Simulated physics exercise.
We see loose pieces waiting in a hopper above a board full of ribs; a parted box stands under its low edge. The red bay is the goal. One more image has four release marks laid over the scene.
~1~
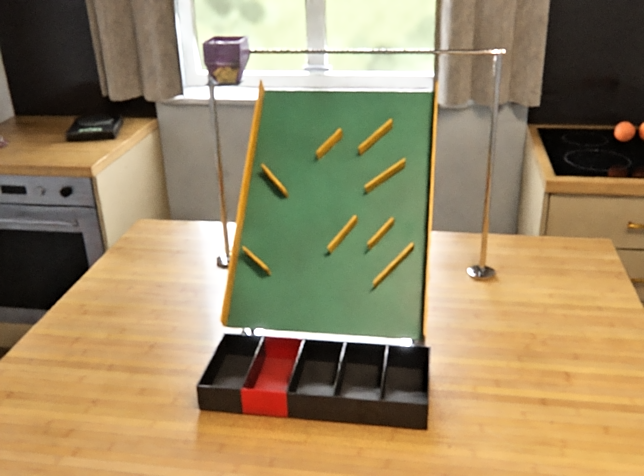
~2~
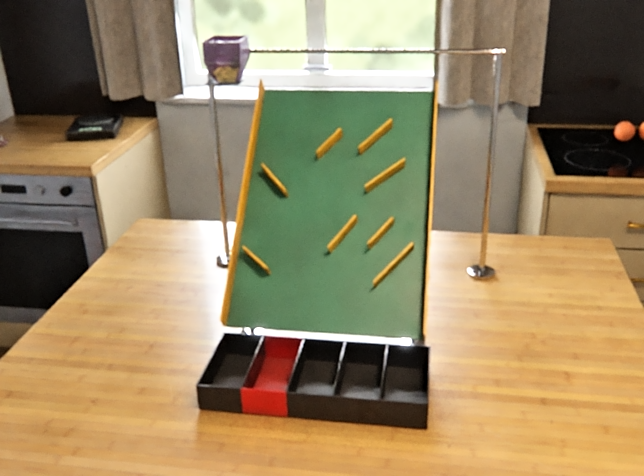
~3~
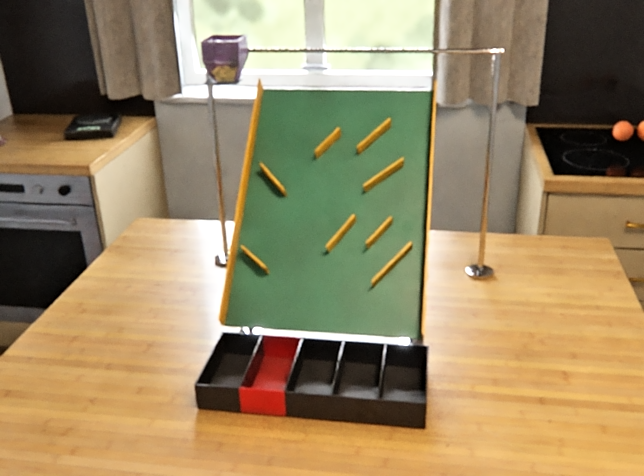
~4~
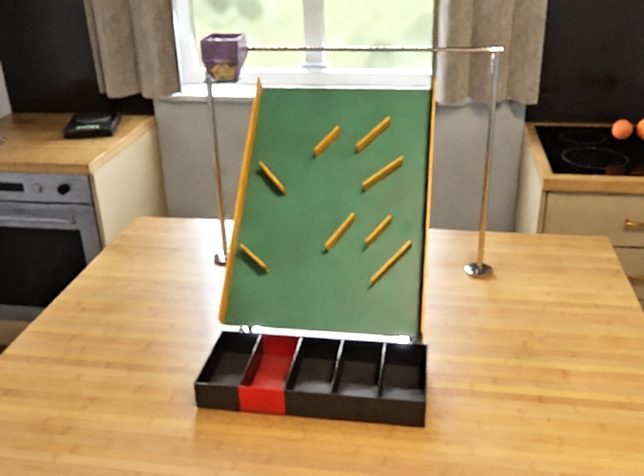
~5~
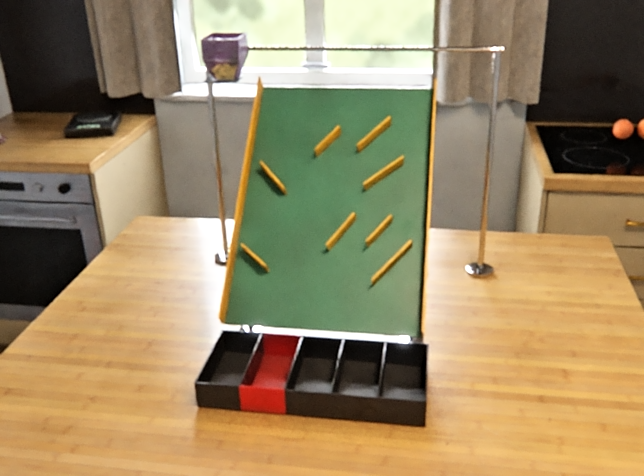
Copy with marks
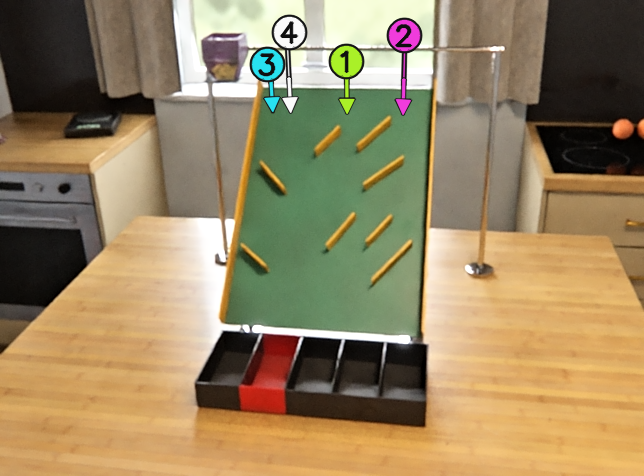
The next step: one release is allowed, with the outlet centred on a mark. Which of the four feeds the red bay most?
Take 1.
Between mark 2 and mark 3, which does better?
The answer is 2.
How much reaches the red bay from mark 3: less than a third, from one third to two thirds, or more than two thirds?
Mark 3 gives less than a third.
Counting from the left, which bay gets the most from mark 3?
The third.
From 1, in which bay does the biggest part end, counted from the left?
The second from the left.
On the marked copy, mark 1 meets the board at (347, 108); mark 2 meets the board at (403, 109); mark 3 meets the board at (272, 106); mark 4 meets the board at (290, 107).
For mark 1, roughly two thirds in the red bay, roughly a quarter in other bays, just a few outside the box.
For mark 2, roughly a third in the red bay, roughly two thirds in other bays.
For mark 3, about a tenth in the red bay, the larger part in other bays.
For mark 4, roughly a quarter in the red bay, the larger part in other bays, just a few outside the box.
